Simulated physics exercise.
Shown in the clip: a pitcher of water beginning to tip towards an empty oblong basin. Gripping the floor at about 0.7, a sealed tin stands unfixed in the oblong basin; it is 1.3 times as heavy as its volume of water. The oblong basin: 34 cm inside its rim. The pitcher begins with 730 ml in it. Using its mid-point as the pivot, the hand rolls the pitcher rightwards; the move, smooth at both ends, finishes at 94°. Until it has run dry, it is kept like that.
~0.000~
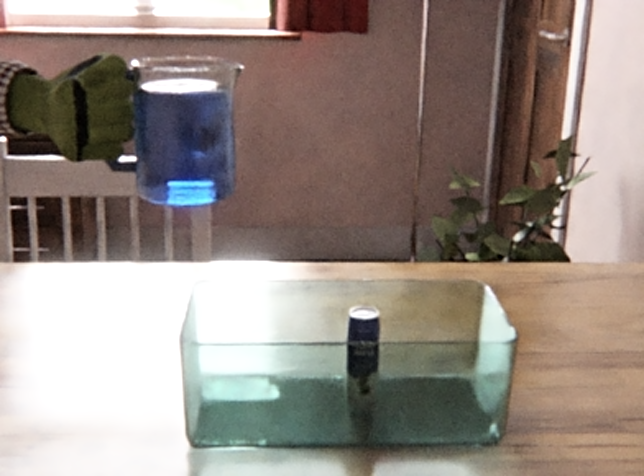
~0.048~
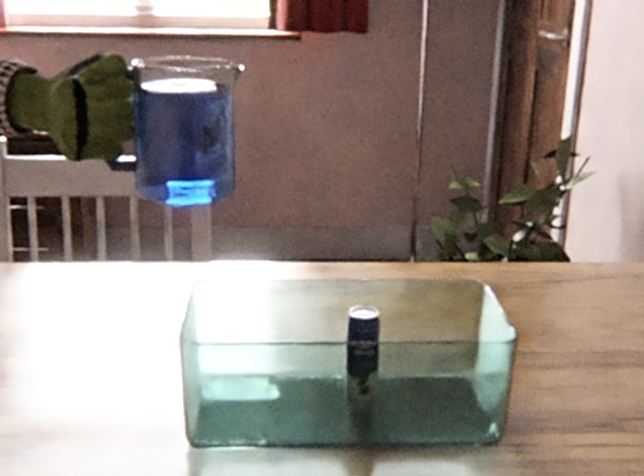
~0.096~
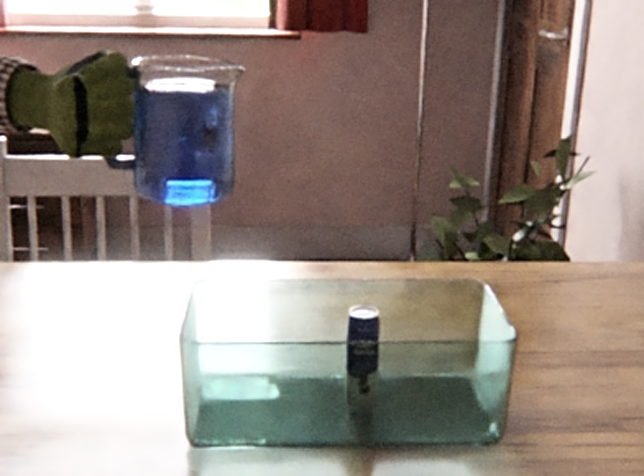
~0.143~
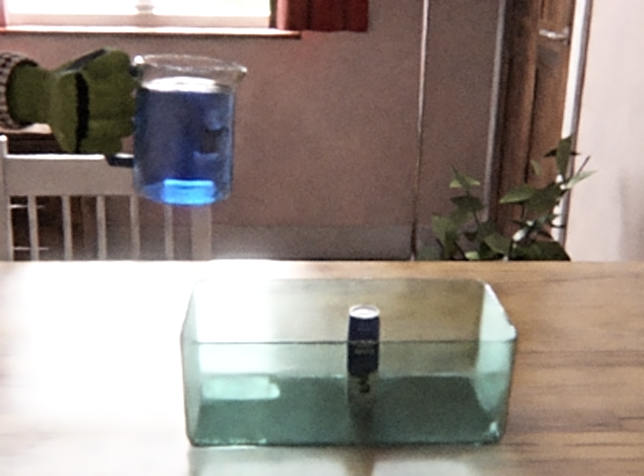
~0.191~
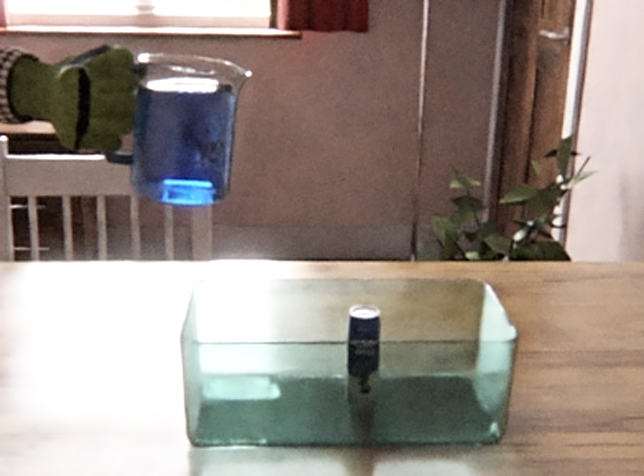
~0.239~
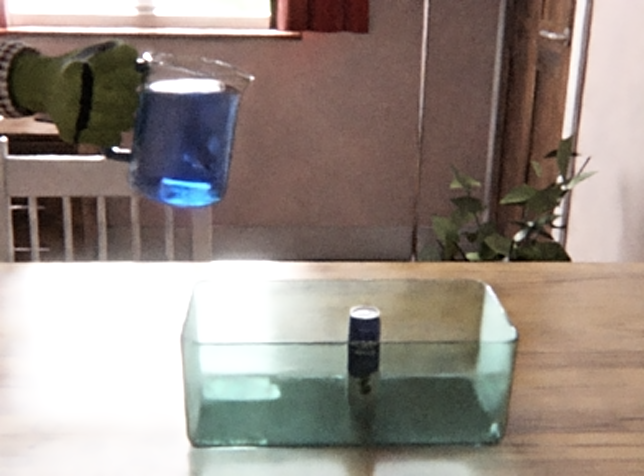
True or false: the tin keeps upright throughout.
False.
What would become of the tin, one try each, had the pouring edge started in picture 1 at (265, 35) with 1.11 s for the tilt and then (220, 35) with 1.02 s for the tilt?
The tin stays vertical the first time and stays vertical the second time.
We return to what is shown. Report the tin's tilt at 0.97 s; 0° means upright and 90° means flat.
Some 0°.
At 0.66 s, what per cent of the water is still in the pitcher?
About 92 percent.
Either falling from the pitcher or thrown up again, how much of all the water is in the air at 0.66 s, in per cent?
I'd put it at about 8 percent.
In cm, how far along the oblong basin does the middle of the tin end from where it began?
Shift of tin centre: Approx. 8.0 cm.
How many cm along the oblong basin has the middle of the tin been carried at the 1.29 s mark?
Around 6 centimetres.
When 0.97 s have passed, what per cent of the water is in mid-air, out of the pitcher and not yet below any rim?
I'd say some 24 per cent is in the air.
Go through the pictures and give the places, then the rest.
The first picture shows tilt 0°; pouring edge (243, 66); surface from (138, 87) to (231, 88); the oblong basin's rim runs from (186, 311) to (501, 310); the tin's top is at (364, 317).
The second picture shows tilt 0°; pouring edge (243, 67); surface from (138, 87) to (231, 88).
The third picture shows tilt 2°; pouring edge (244, 68); surface from (139, 86) to (231, 88).
The fourth picture shows tilt 4°; pouring edge (247, 69); surface from (141, 86) to (231, 87).
The fifth picture shows tilt 6°; pouring edge (250, 73); surface from (142, 87) to (236, 89).
The sixth picture shows tilt 10°; pouring edge (254, 78); surface from (145, 88) to (239, 90).
By 0.66 s the tilt is 58° and 92 per cent is still to pour; the tin stands where it began.
By 0.97 s the tilt is 89° and 54 per cent is still to pour; the tin stands where it began.
By 1.29 s the tilt is 94° and 18 per cent is still to pour; the tin leans 59°.
By 1.64 s the tilt is 94° and 6 per cent is still to pour; the tin lies on its side.
At rest the tin lies on its side.
